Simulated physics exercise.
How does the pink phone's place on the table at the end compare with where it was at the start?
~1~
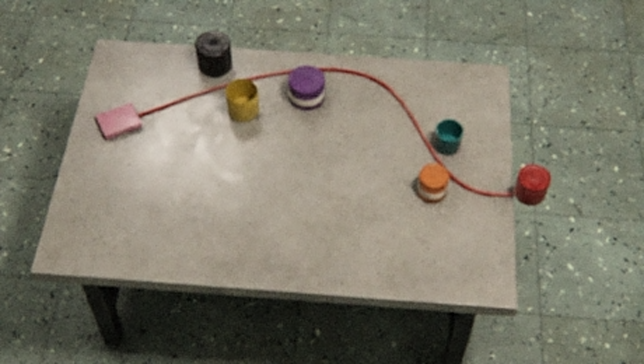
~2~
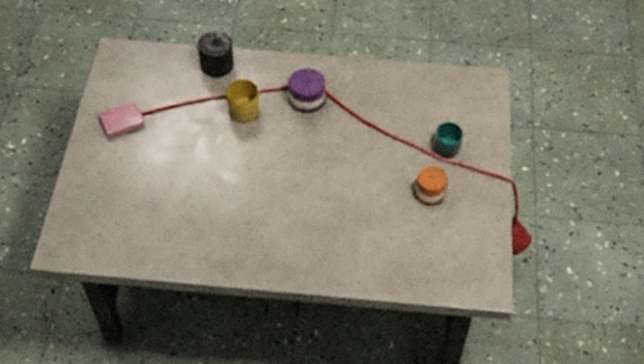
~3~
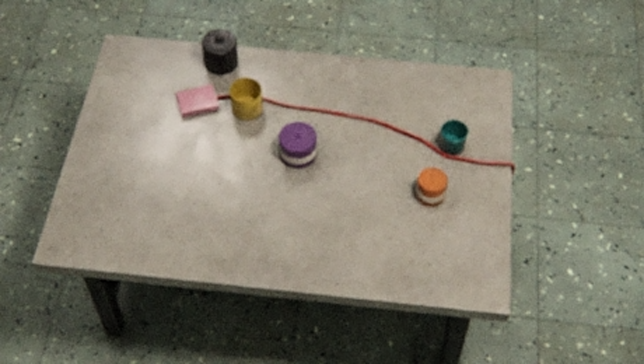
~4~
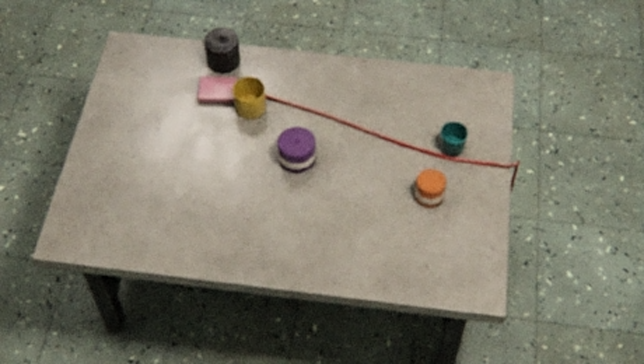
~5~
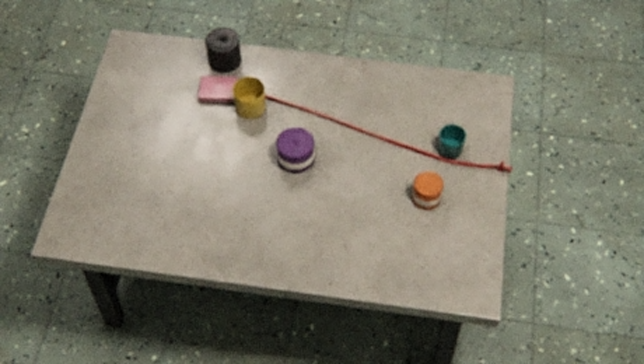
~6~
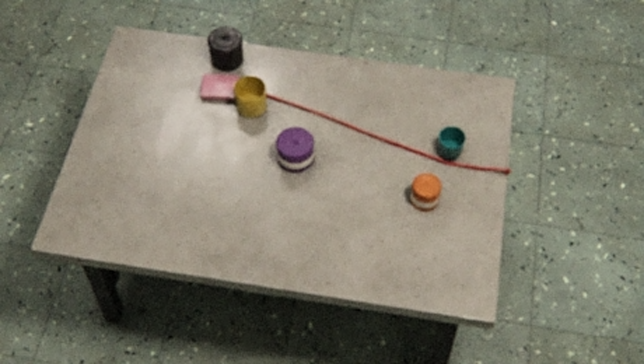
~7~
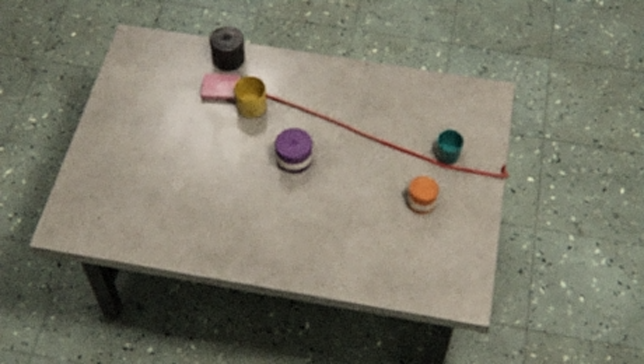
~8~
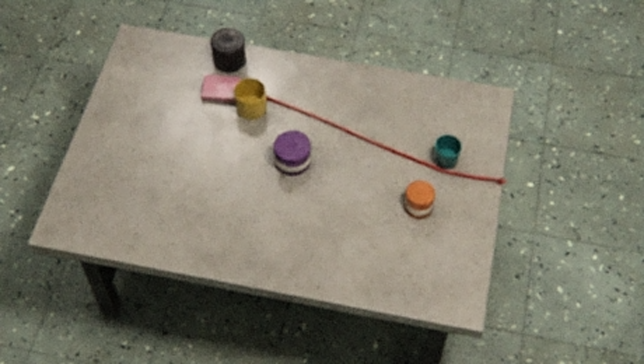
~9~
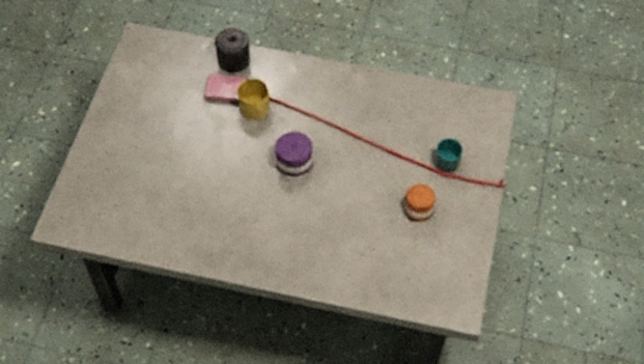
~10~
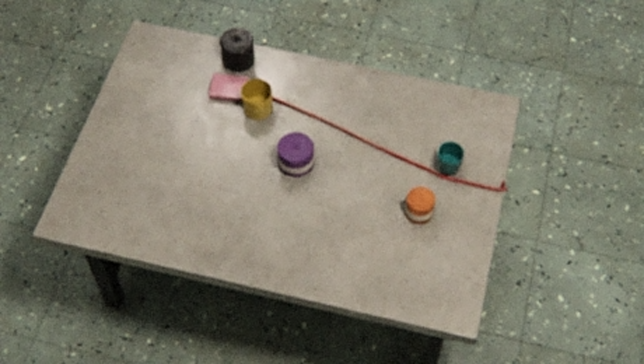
It starts near the left side of the table, apart from the containers, and ends farther right and slightly farther back, tucked beside the yellow cup and just below the black tub.
